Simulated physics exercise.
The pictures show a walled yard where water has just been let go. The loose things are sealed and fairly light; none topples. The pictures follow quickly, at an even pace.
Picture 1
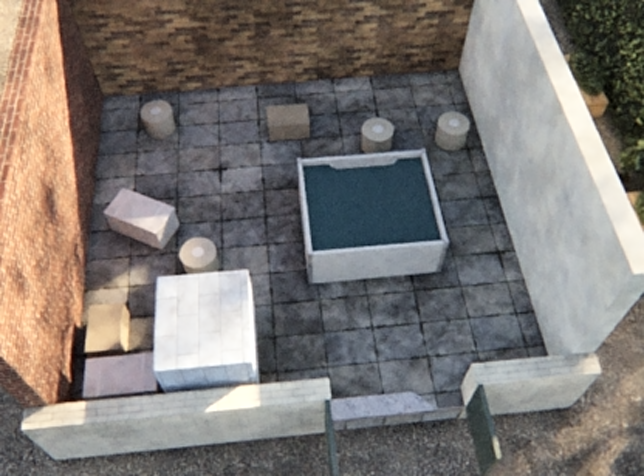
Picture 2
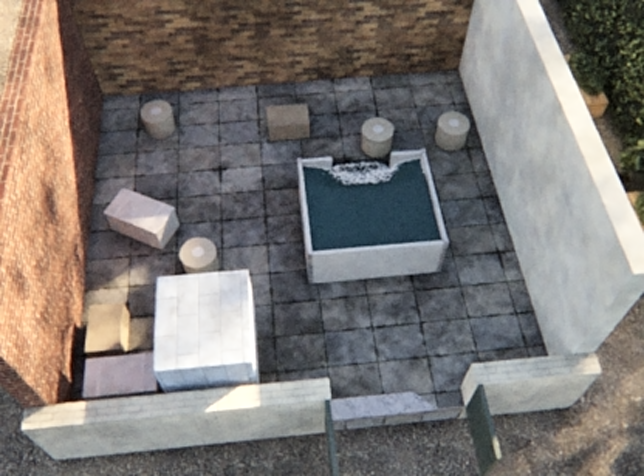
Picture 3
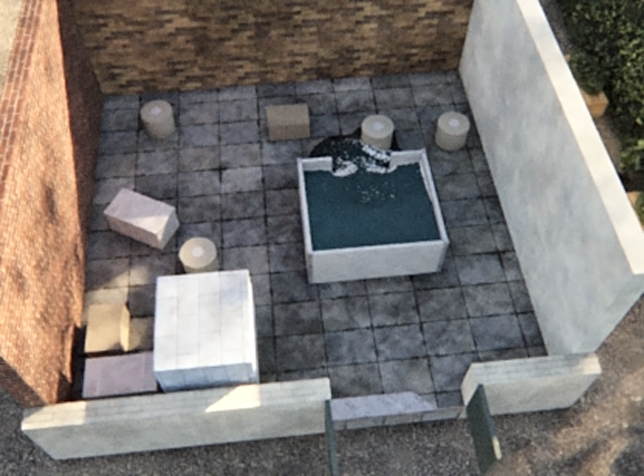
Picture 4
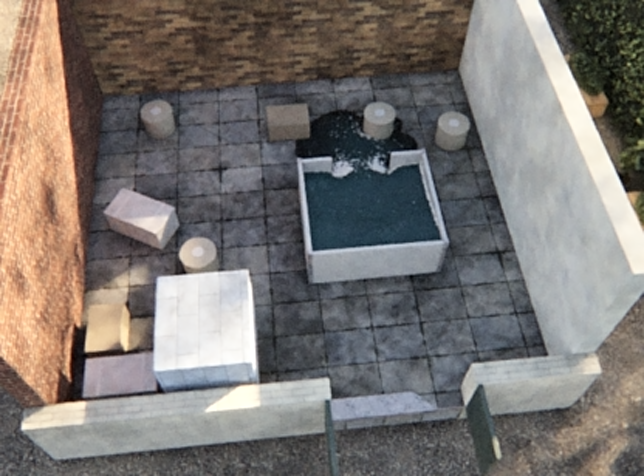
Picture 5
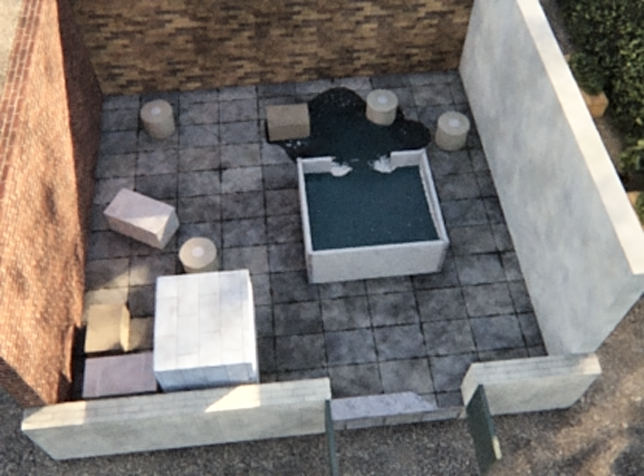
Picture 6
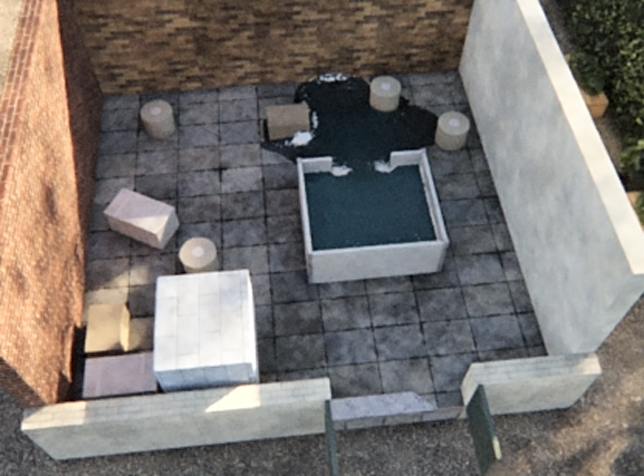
The clip shows dark water pouring through a gap in the back of a white-walled tank and spreading across the paved yard, around a block and nearby cylinders, as one cylinder behind the tank shifts slightly toward the back wall.
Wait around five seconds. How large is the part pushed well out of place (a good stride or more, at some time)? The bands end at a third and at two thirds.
Share: From one to two thirds.
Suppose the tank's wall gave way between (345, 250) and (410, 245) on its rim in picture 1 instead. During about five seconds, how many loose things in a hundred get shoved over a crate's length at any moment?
Some 0 per cent.
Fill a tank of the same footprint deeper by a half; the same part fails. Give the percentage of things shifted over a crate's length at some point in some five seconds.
I make it 60 per cent.
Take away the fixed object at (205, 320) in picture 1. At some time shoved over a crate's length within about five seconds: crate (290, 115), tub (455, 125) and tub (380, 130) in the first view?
In that order: Moved that far, moved that far, shifted that much.
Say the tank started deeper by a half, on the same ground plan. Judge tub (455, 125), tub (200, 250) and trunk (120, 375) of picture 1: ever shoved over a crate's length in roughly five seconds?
One after the other: Swept aside, less than that, less than that.
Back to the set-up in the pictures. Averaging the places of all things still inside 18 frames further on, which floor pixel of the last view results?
Near (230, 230).
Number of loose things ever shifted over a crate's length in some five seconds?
The number is 4.
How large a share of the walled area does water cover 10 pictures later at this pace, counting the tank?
I make it 45 per cent.
A moment on, 1 of 8 are well off their spots; 0 afloat.
Next, 2 of 8 are well off their spots; 1 afloat.
Later, 4 of 8 are well off their spots; 2 afloat.
In the end, 4 of 8 are well off their spots, and 4 have been at some point; 1 afloat.
